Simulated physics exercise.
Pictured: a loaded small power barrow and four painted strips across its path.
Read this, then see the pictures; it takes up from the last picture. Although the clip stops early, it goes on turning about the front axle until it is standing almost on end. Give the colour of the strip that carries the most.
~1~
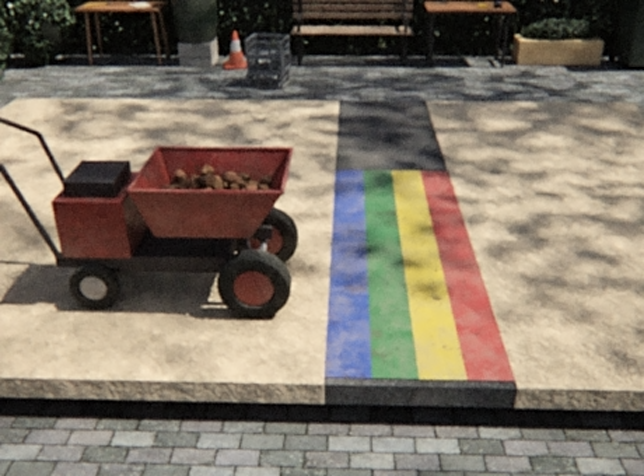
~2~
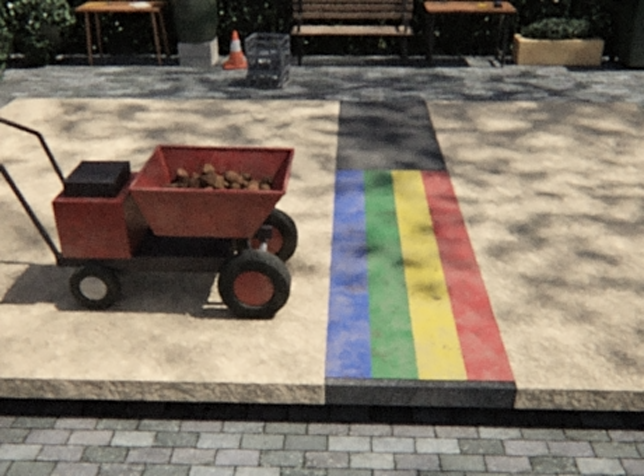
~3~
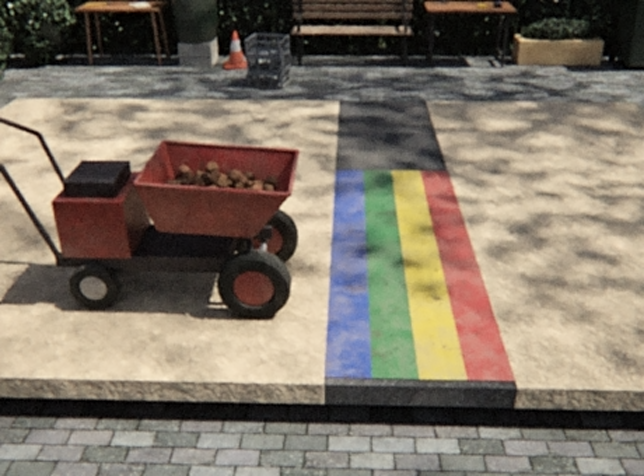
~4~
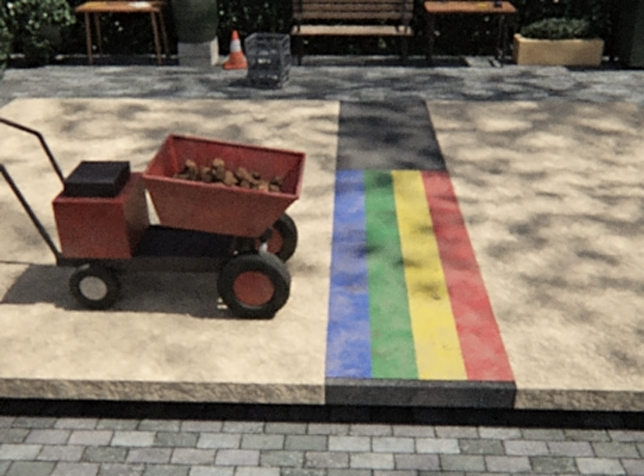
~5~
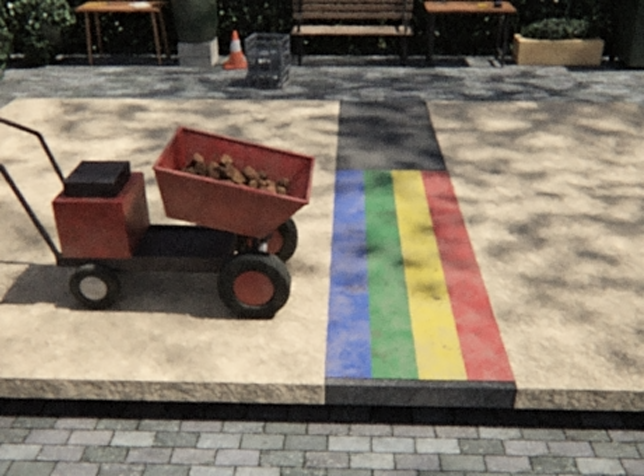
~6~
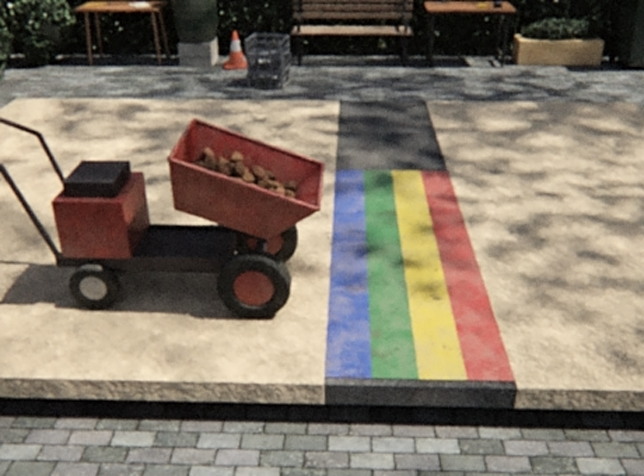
It is green.
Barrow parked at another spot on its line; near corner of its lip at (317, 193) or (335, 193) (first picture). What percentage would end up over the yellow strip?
40 % and 40 %.
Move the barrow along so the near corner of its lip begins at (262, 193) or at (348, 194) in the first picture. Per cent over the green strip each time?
Roughly 40 per cent first, then roughly 0 per cent.
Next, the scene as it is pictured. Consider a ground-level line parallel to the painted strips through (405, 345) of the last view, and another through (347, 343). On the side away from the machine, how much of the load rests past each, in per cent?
I'd put it near 40 in a hundred, then near 90 in a hundred.
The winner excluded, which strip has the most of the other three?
The answer is yellow.
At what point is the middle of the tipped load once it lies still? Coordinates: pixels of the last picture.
Close to (395, 285) in the last picture.
Soon, skip tipped steeply; all in the skip.
A while on, skip tipped right over; most in the skip; a small part over the green strip.
Towards the end, skip tipped right over; about a quarter in the skip; a small part over the blue strip; about a third over the green strip; about a quarter over the yellow strip; a small part over the red strip; a stray few off the paint.
Finally, skip tipped right over; a small part in the skip; a small part over the blue strip; about half over the green strip; about a quarter over the yellow strip; a small part over the red strip; a stray few off the paint.
